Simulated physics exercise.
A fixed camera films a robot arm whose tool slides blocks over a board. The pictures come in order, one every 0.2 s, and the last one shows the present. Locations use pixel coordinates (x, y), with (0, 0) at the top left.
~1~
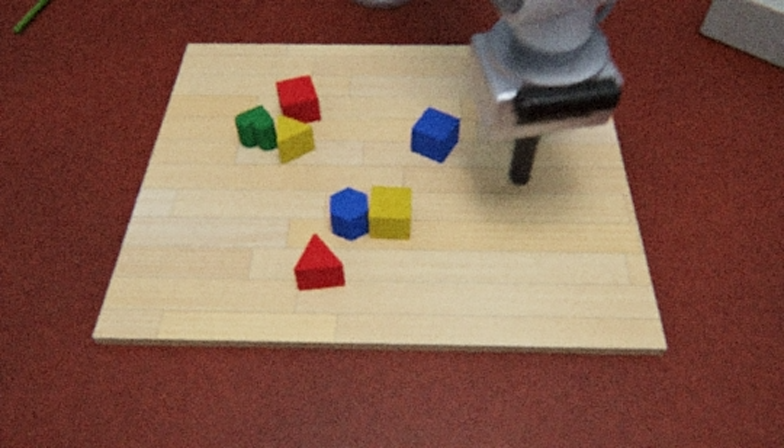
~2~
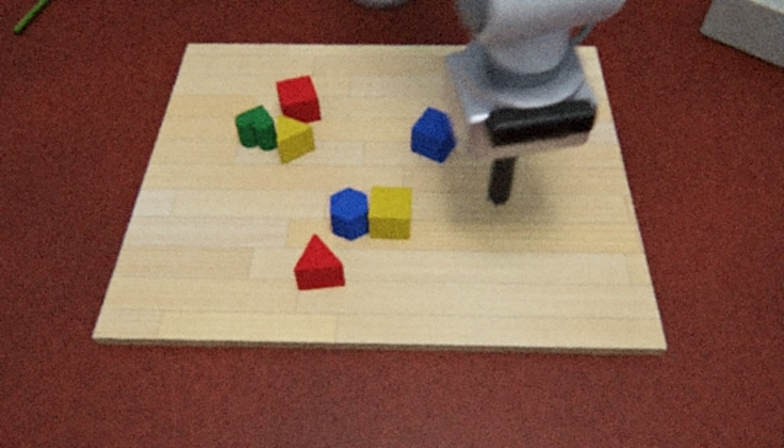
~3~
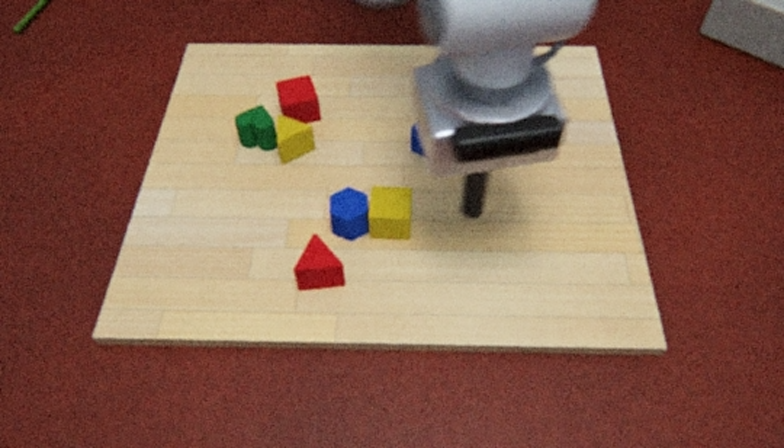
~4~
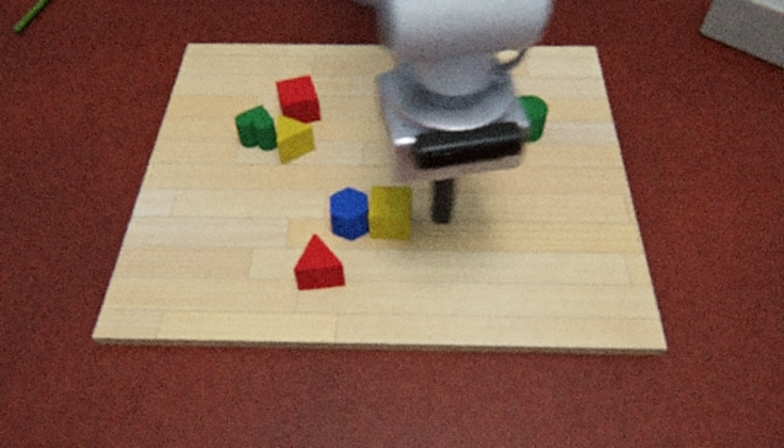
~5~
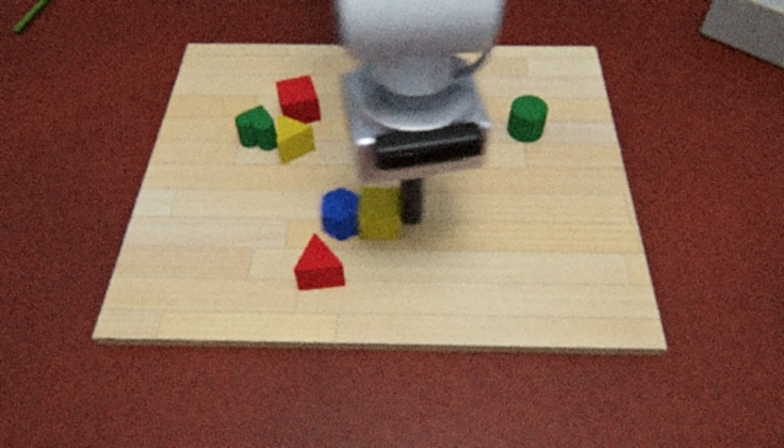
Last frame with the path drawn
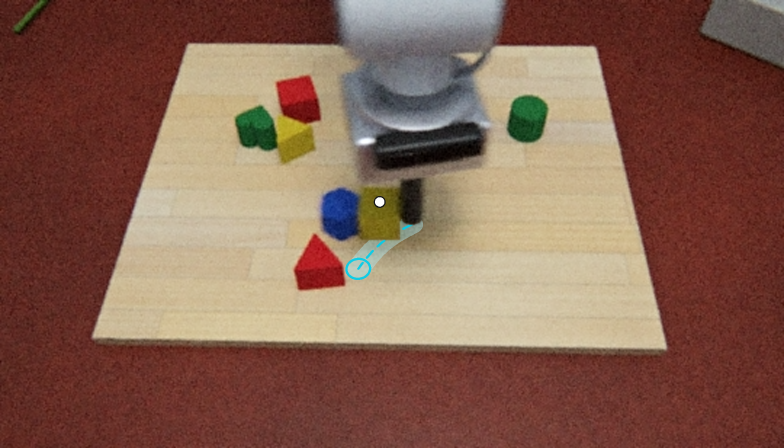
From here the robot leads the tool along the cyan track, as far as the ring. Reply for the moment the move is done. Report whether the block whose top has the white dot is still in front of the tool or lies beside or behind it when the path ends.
Prediction: Slipped aside.
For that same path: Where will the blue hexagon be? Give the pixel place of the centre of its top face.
The centre of its top will be at (312, 199).
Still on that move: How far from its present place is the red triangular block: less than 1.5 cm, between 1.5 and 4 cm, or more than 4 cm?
Verdict: Less than 1.5 cm.
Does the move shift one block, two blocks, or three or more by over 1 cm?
Here I'd predict two blocks moving more than 1 cm.
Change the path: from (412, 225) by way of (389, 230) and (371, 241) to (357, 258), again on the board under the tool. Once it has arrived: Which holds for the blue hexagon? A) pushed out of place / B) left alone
The correct letter is A.
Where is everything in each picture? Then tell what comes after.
In the first frame, tool tip at (519, 178); block tops, red triangular block at (317, 255); blue hexagon at (349, 203); yellow four-sided block at (391, 201).
In the second frame, tool at (498, 197); blocks unchanged.
In the third frame, tool at (472, 210); blocks unchanged.
In the fourth frame, tool at (442, 216); blocks unchanged.
In the fifth frame, tool at (412, 216); red triangular block at (317, 255); blue hexagon at (340, 203); yellow four-sided block at (380, 202).
Path on the board, from (412, 225) through (382, 243) to (358, 269); the dot is on the yellow four-sided block.
On the path given first. Halfway along, tool at (381, 235); blue hexagon at (314, 199), turned 25° clockwise; yellow four-sided block at (349, 213), turned 25° clockwise.
At the end, tool at (357, 261); red triangular block in place; blue hexagon at (312, 199), turned 35° clockwise; yellow four-sided block at (344, 216), turned 35° clockwise.
